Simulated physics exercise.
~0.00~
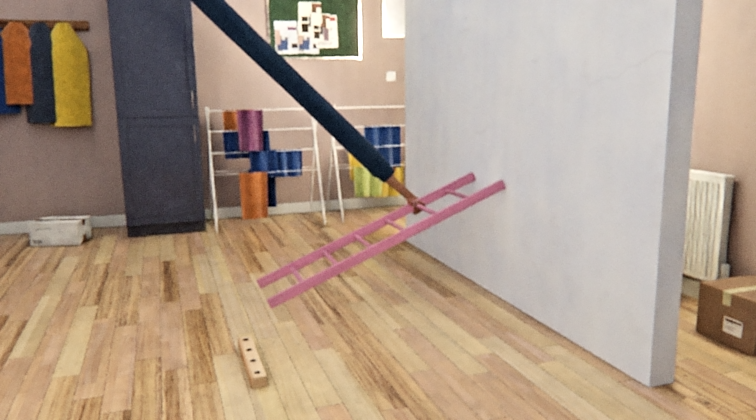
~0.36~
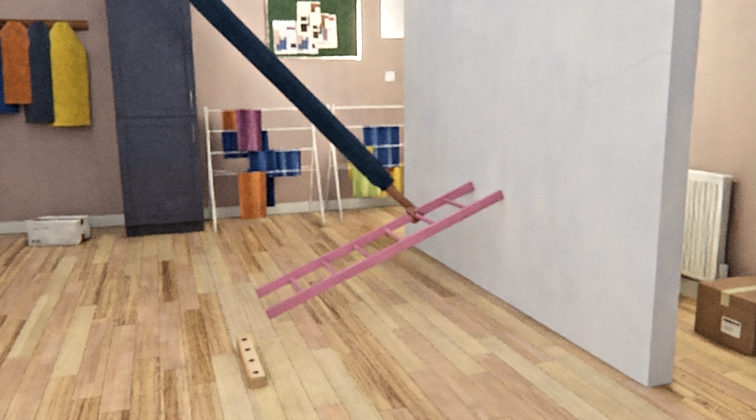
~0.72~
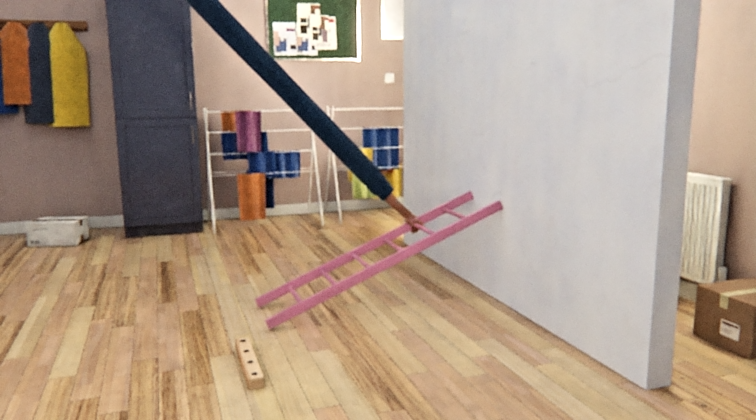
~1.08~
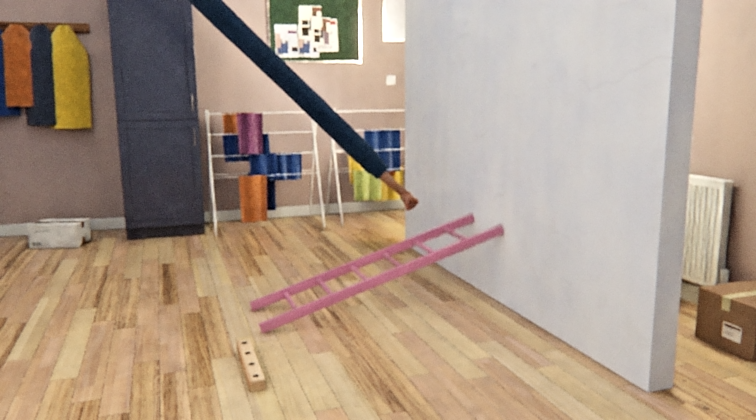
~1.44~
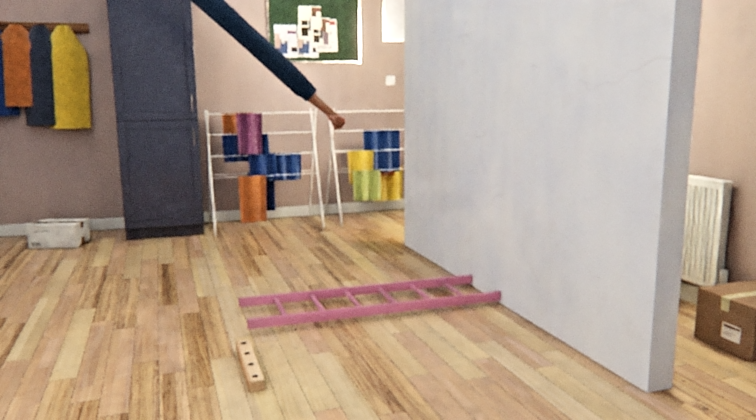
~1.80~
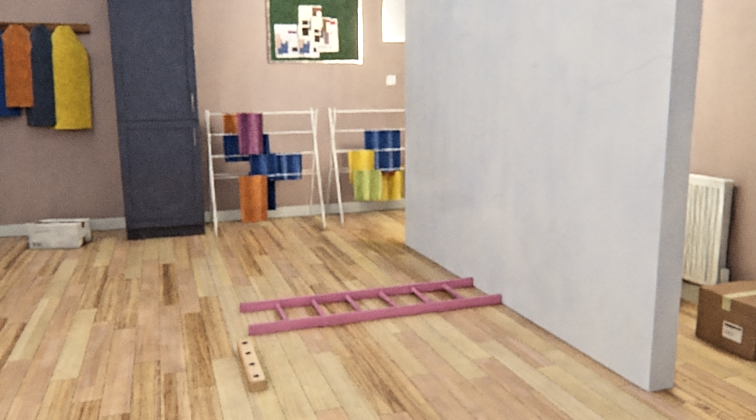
The clip opens indoors on a wooden floor, where a hand in a dark blue sleeve holds a pink, ladder-like rack at a slant, its upper end beside a pale wall. A short strip of wood with dark holes lies on the floor near the rack's lower end. The hand lowers the rack a little, keeping it tilted, then lets go and draws back toward the upper left. The rack slips down along the wall, its feet sliding slightly left. As the arm withdraws out of view, the rack ends lying flat on the floor, and the wooden strip stays put.
